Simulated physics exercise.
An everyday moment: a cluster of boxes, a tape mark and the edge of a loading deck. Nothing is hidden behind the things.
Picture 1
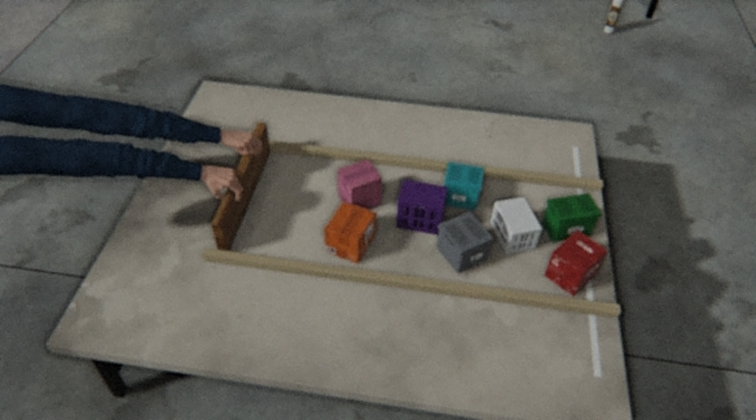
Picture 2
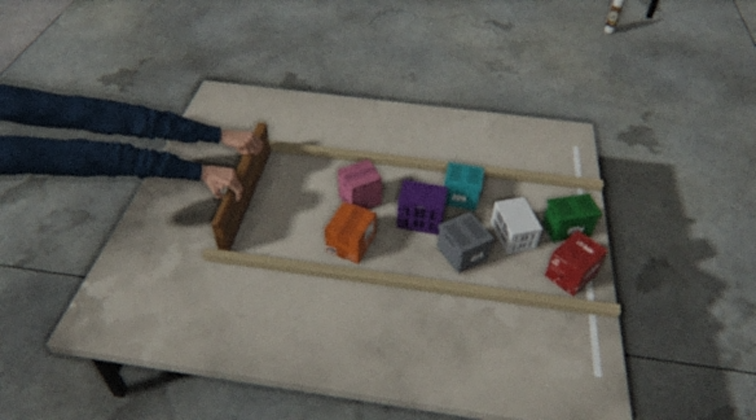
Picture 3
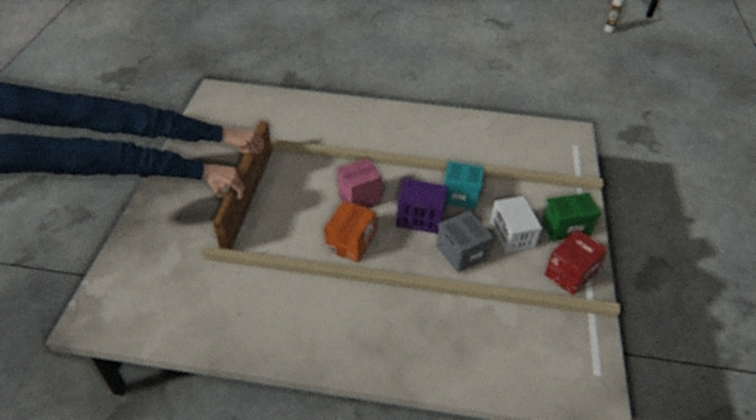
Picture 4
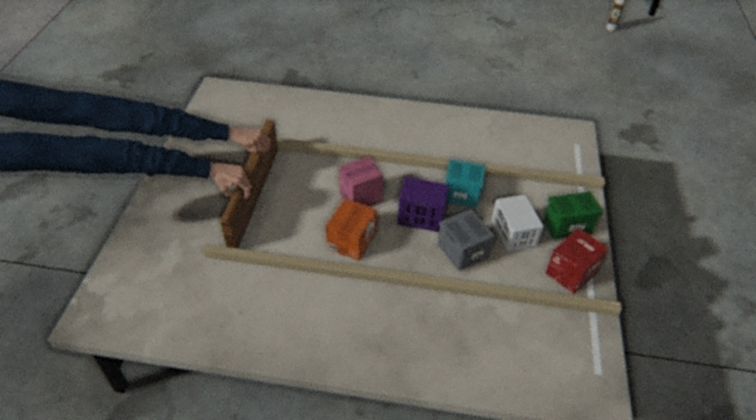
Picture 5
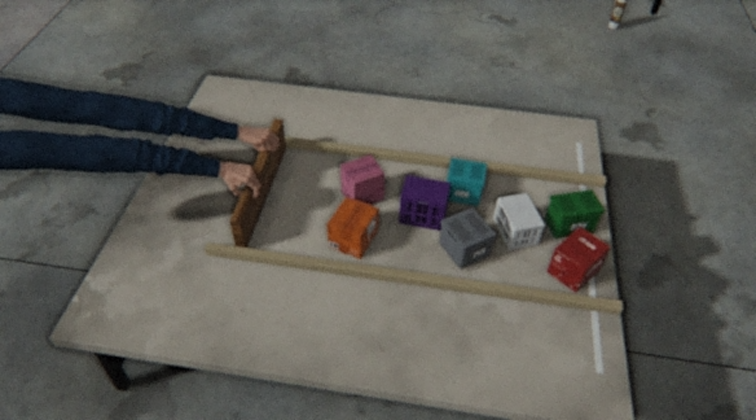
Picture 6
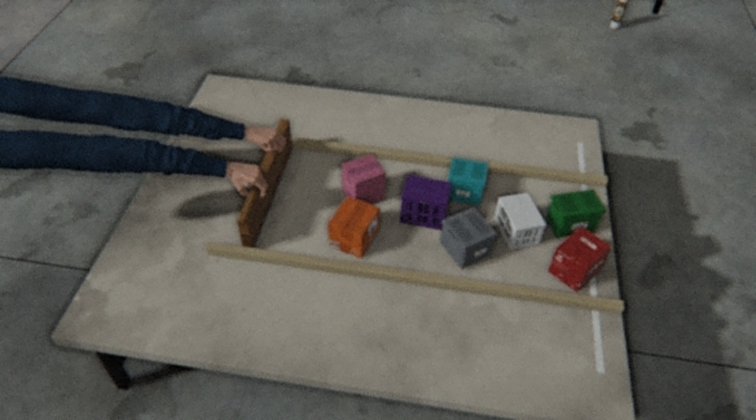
Two hands sliding a wooden plank slowly right across a tabletop between two rails, toward a cluster of colourful boxes sitting still.
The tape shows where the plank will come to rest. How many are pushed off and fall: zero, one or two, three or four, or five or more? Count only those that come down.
Outcome: The number that fall off is five or more.
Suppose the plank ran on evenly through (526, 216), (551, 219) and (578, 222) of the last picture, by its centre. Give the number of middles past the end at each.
Place by place, 2, 3 and 6.
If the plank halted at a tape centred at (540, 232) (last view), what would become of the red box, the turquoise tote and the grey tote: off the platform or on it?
The red box is lost, the turquoise tote remains up, the grey tote holds on.
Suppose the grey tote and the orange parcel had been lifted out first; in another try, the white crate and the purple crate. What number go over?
4 in the first case, 3 in the second.
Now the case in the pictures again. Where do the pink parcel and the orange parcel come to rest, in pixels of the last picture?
The pink parcel at (615, 204), the orange parcel at (616, 262).
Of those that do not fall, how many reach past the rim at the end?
That would be 2.
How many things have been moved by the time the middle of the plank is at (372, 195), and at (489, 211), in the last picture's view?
3 and 8.
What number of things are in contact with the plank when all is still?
The number is 2.
A little later, none off yet; red box at rest near (579, 259); green tote at rest near (574, 214); white crate at rest near (519, 221).
Next, none off yet; red box moving near (582, 260); green tote shifted a little near (591, 210); white crate shifted about its own width near (557, 220).
When it is over, the number that fall off is five or more; down, purple crate, turquoise tote, grey tote, white crate, green tote and red box.
